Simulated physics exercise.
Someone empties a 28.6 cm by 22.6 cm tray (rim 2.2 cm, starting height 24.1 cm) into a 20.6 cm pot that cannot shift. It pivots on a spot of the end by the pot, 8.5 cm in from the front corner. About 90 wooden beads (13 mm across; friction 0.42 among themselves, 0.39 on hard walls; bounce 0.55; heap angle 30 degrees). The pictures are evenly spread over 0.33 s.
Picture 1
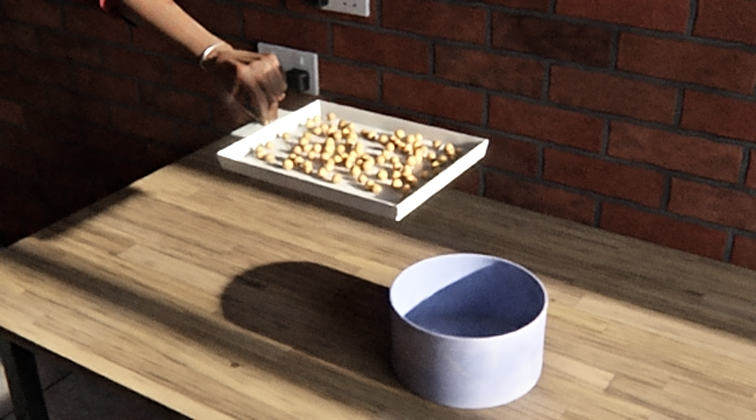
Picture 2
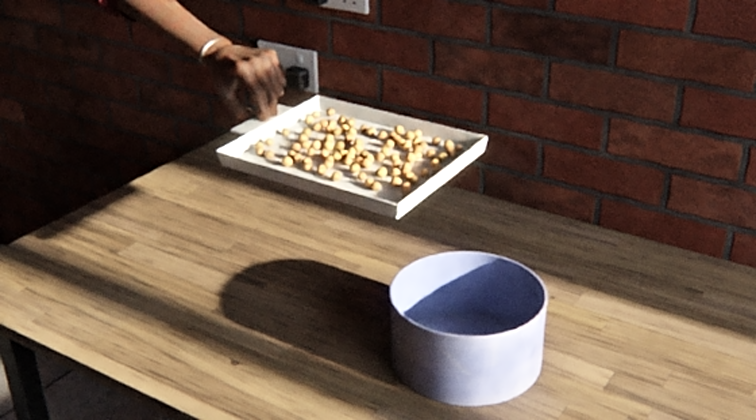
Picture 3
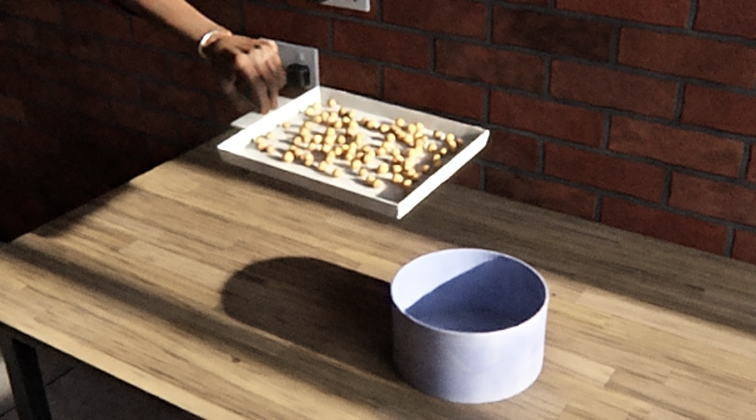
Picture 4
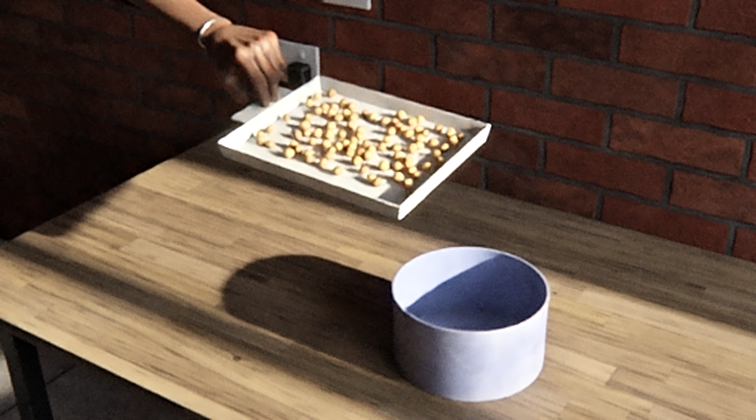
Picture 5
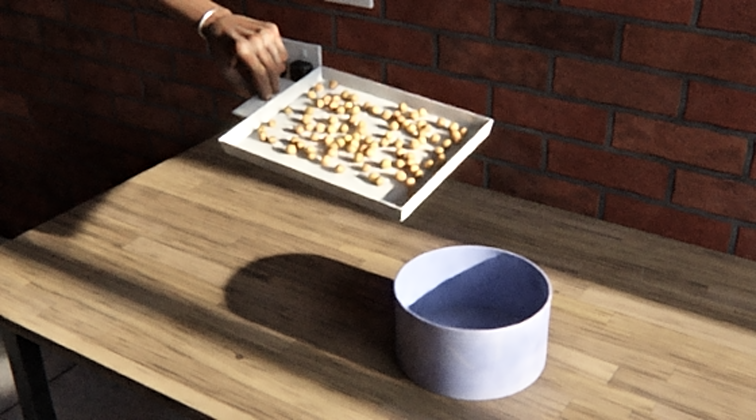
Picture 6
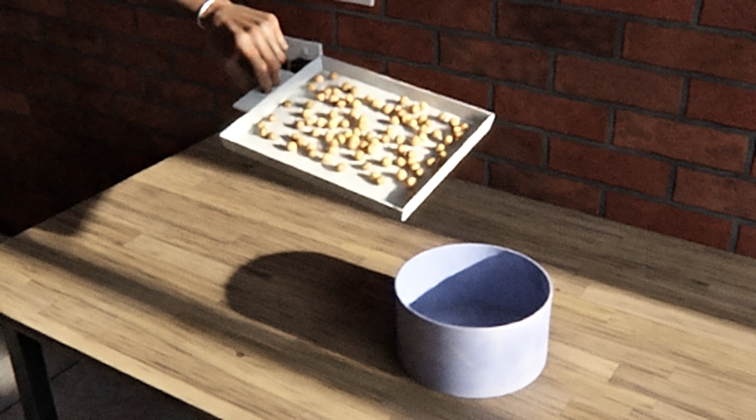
A hand at the back corner of a white tray of small yellowish beads slowly lifted that side, tilting the tray slightly toward the pale blue pot on the wooden table, while the beads stayed scattered.
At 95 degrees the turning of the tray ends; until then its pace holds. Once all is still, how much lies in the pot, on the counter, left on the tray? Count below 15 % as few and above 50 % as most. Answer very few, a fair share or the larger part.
In the pot: A fair share; on the counter: The larger part; left on the tray: Very few.
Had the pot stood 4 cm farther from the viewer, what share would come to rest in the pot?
In that case some 5 per cent.
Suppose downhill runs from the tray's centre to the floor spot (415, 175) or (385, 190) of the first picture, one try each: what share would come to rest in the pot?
Some 70 and 70 per cent.
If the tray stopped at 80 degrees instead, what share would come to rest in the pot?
In that case some 0 per cent.
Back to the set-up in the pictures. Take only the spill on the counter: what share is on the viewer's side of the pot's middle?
Some 100 per cent.
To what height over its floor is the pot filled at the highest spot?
About 1.5 cm.
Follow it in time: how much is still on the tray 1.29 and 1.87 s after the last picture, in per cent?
In turn: 100, 20.
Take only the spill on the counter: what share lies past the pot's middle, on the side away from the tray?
Roughly 20 per cent.
Then, 0.77 s after the last picture, tilt 51 degrees; the tray holds 100 %, the pot 0 %.
Then, 1.29 s after the last picture, tilt 77 degrees; the tray holds 100 %, the pot 0 %.
Then, 1.87 s after the last picture, tilt 95 degrees; the tray holds 20 %, the pot 15 %.
In the end, pot 35 %, counter 65 %, tray 0 %.
